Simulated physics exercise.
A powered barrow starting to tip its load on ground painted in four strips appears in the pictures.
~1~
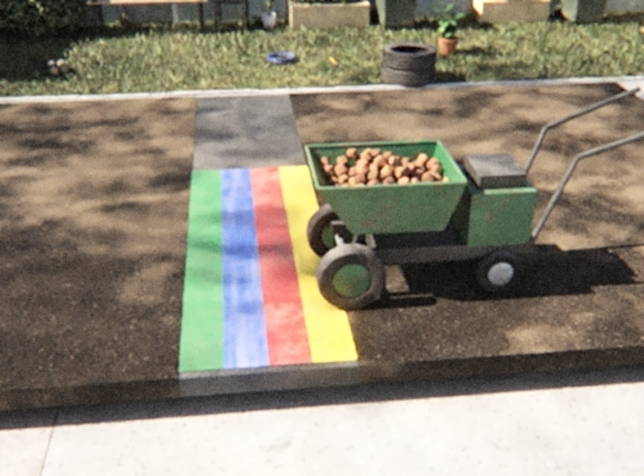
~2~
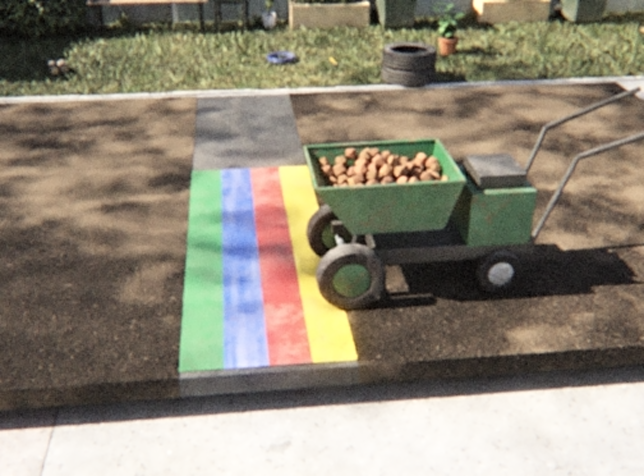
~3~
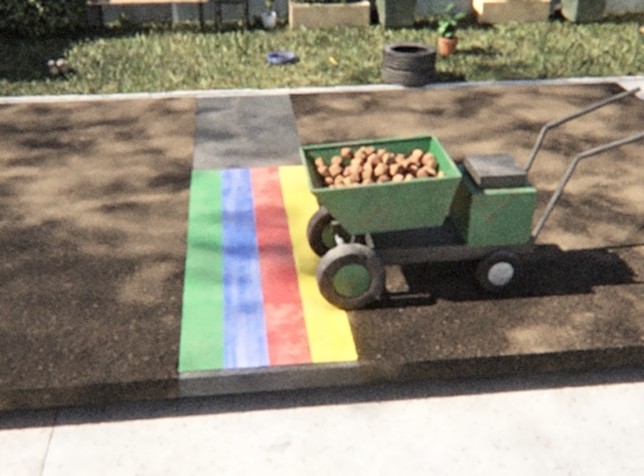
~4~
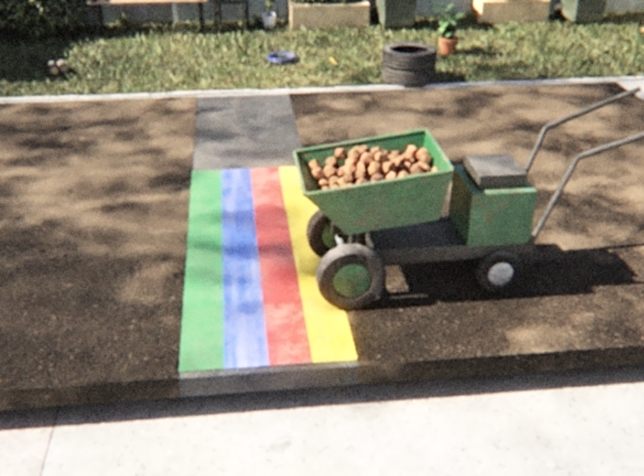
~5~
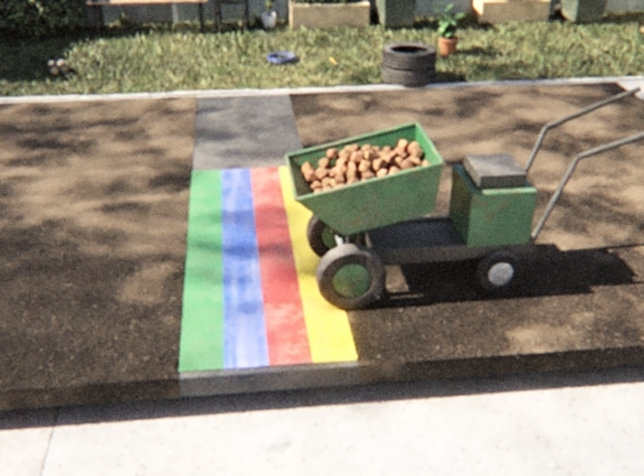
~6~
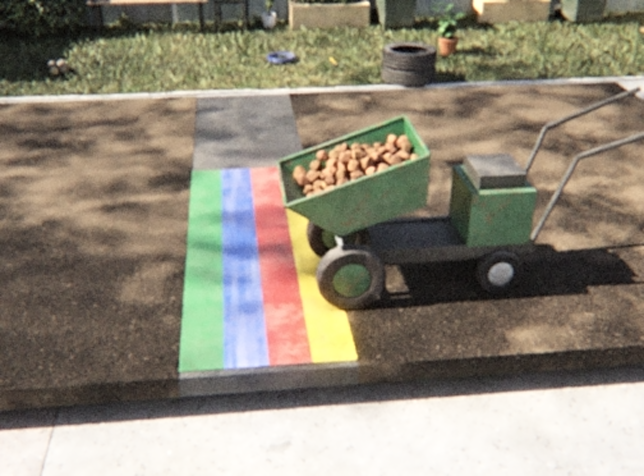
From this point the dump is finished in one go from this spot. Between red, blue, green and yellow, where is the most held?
On green.
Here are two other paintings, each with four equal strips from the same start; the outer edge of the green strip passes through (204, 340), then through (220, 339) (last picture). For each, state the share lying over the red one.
In turn, 0 and 0 in a hundred.
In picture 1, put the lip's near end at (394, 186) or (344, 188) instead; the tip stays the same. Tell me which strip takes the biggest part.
On the first try it comes out as the red one, and on the second as the blue strip.
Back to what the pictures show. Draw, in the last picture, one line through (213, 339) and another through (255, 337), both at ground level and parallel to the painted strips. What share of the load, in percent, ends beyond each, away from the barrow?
Around 40 in a hundred for the first, 70 in a hundred for the second.
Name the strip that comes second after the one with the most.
It's the blue one.
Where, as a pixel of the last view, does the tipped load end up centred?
Resting centre, last frame: Roughly (203, 284).
Soon, skip tipped steeply; all in the skip.
A while on, skip tipped right over; most in the skip; a small part over the blue strip; a small part over the green strip; a stray few falling; a stray few off the paint.
Towards the end, skip tipped right over; about a third in the skip; a small part over the blue strip; about a third over the green strip; a small part off the paint.
Finally, skip tipped right over; about a third in the skip; none over the yellow strip; none over the red strip; a small part over the blue strip; about a third over the green strip; a small part off the paint.
